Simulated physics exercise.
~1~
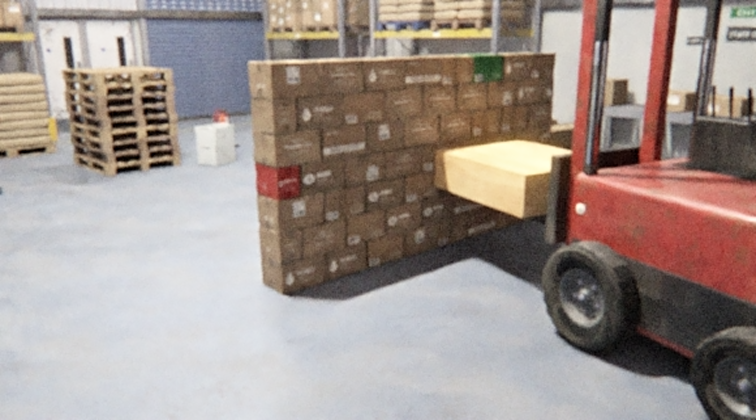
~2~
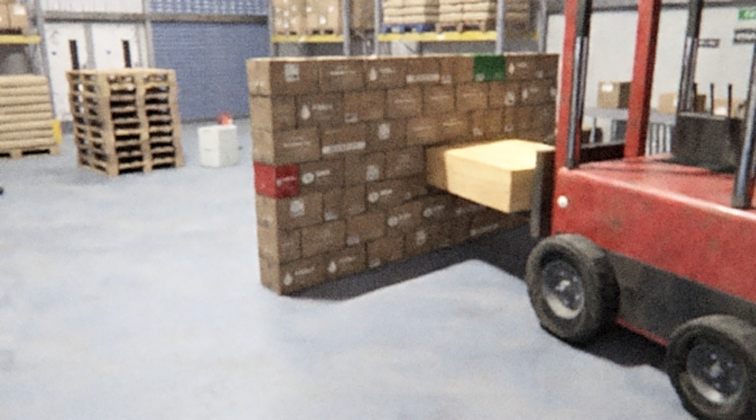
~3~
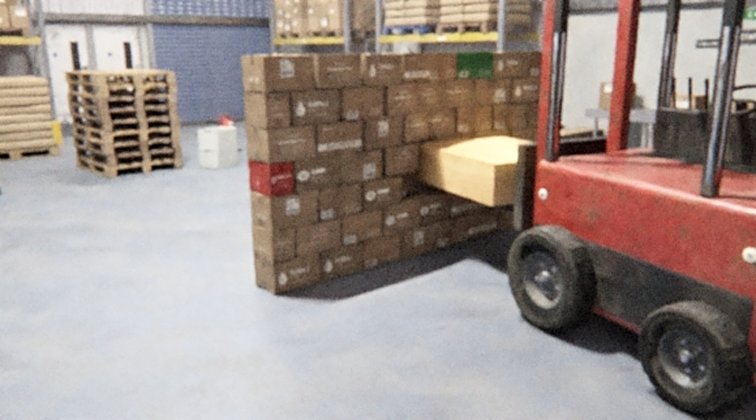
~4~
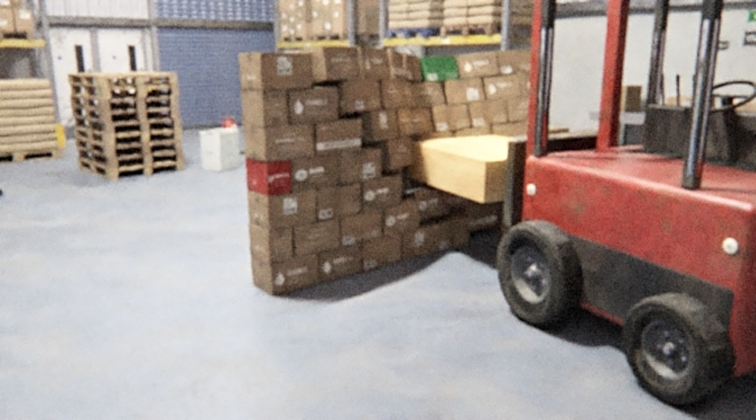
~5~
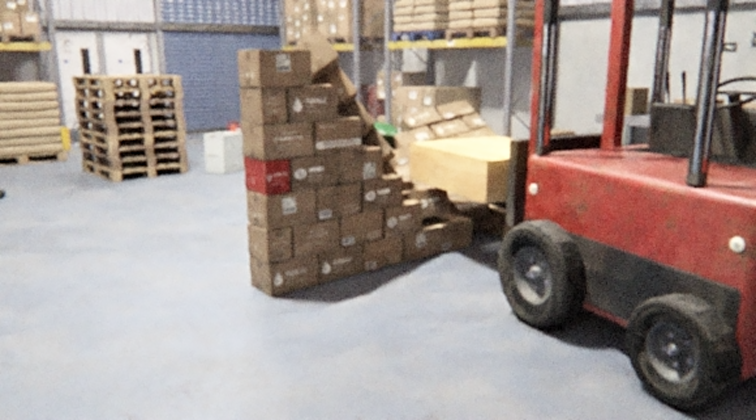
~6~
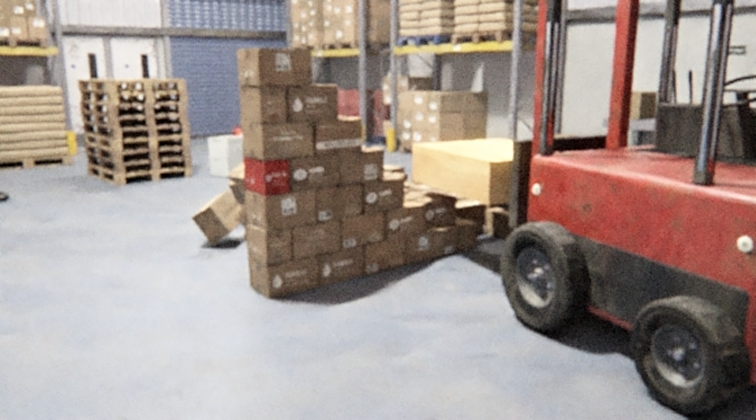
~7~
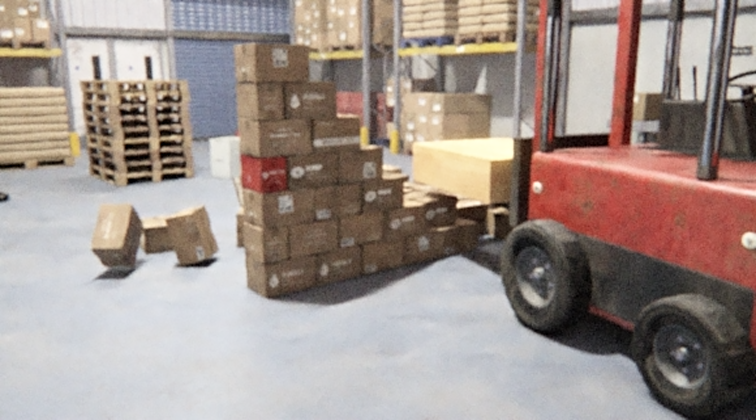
The clip opens on a warehouse floor where a wall of brown cartons, with one red and one green among them, stands as a red lift truck pushes a pale yellow case against it. The truck moves left, driving the case deeper, and the upper right part of the wall begins to lean and break apart. The truck stops as the right side and top collapse backward, carrying the green carton down out of sight. A few cartons tumble out behind the left end and settle on the floor. A stepped stack remains standing on the left, the red carton still in place.
